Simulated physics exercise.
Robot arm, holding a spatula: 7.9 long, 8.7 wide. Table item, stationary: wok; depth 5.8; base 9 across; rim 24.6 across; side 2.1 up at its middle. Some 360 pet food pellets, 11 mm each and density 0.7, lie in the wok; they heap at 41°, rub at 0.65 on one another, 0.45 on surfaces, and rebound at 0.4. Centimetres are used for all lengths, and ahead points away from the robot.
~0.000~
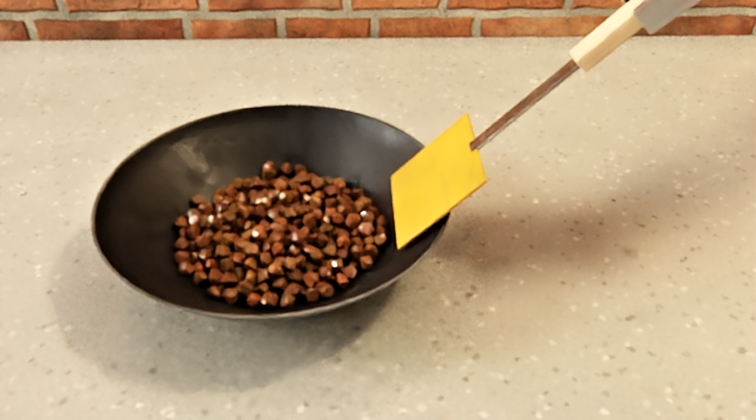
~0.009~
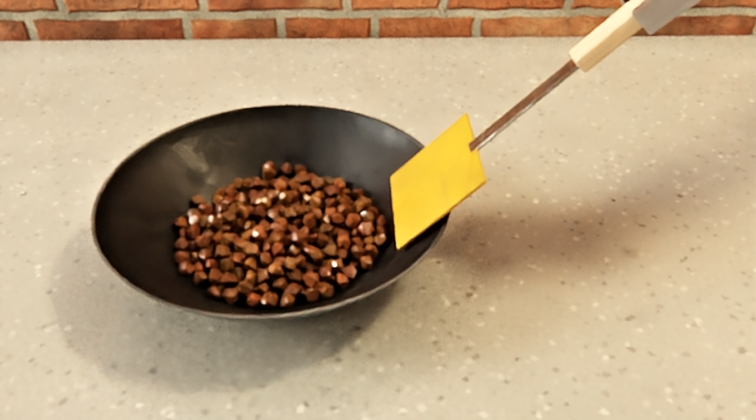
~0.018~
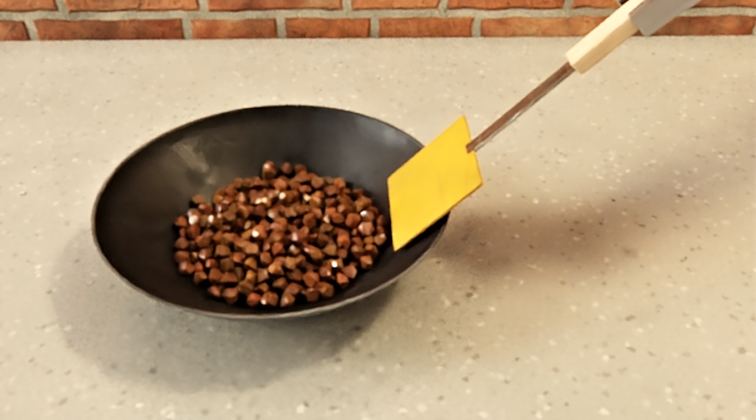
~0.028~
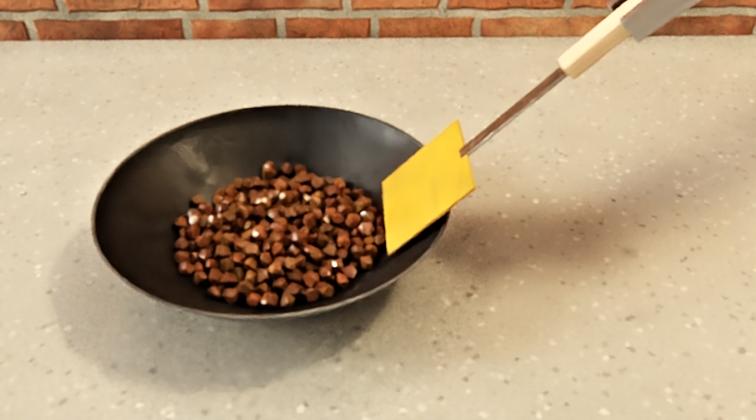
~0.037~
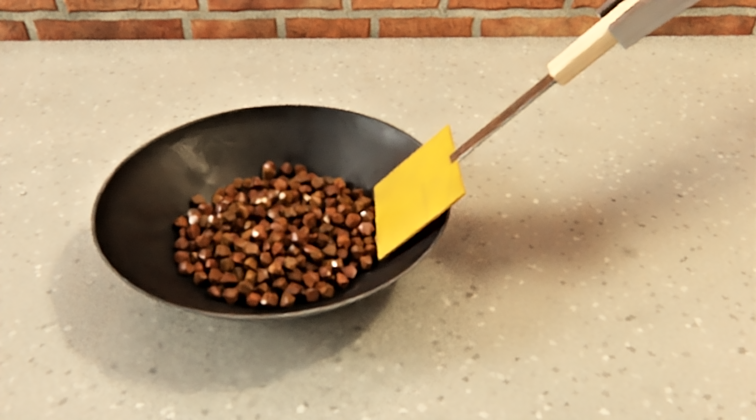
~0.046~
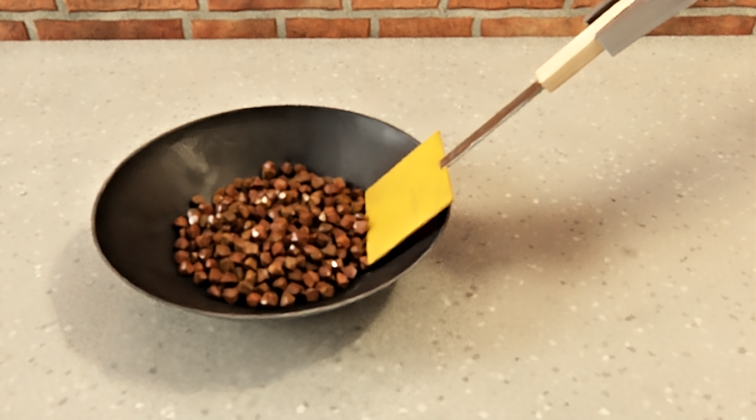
We see a yellow spatula held at the right side of a black wok containing a heap of brown pellets; it stays nearly still, then moves slowly down and left to the heap's edge, while the pellets barely shift.
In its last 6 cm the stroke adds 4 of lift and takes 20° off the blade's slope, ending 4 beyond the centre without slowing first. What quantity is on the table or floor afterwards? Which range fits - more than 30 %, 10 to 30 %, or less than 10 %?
The range that fits is less than 10 %.
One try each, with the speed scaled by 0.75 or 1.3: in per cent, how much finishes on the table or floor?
The two tries give roughly 0 and 10 in a hundred.
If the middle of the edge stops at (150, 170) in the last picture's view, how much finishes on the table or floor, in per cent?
45 %, roughly.
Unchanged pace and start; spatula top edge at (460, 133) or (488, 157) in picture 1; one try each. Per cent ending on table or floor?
Some 0 per cent, then some 0 per cent.
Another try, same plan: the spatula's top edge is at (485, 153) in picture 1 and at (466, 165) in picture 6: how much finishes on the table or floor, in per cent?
Around 0 per cent finishes on the table or floor.
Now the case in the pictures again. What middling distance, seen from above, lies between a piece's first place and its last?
I'd guess close to 4 centimetres.
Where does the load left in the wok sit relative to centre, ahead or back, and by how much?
Roughly 4.5 cm ahead.
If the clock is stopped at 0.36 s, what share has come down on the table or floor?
That would be near 0 per cent, give or take.
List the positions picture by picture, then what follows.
The first picture shows spatula top edge at (476, 145), sloping 46°; upper third of the load around (277, 222), from x 180 to 380, top at y 170; 361 in the wok.
The second picture shows spatula top edge at (476, 145), sloping 46°; upper third of the load around (277, 222), from x 180 to 380, top at y 170.
The third picture shows spatula top edge at (473, 147), sloping 46°; upper third of the load around (277, 222), from x 180 to 380, top at y 170.
The fourth picture shows spatula top edge at (466, 151), sloping 46°; upper third of the load around (277, 222), from x 180 to 380, top at y 170.
The fifth picture shows spatula top edge at (456, 157), sloping 46°; upper third of the load around (277, 222), from x 180 to 380, top at y 170.
The sixth picture shows spatula top edge at (446, 163), sloping 46°; upper third of the load around (278, 223), from x 180 to 380, top at y 170; 361 in the wok.
After 0.09 s, sloping 46°, highest piece 6 above the table; 361 in the wok.
After 0.14 s, sloping 37°, highest piece 6 above the table; 361 in the wok.
After 0.36 s, sloping 26°, highest piece 7 above the table; 353 in the wok, 4 on the table or floor, 4 on the blade or in flight.
After 1.41 s, sloping 26°, highest piece 6 above the table; 353 in the wok, 8 on the table or floor.
At rest, 353 in the wok, 8 on the table or floor. That is 2 % on the table or floor.
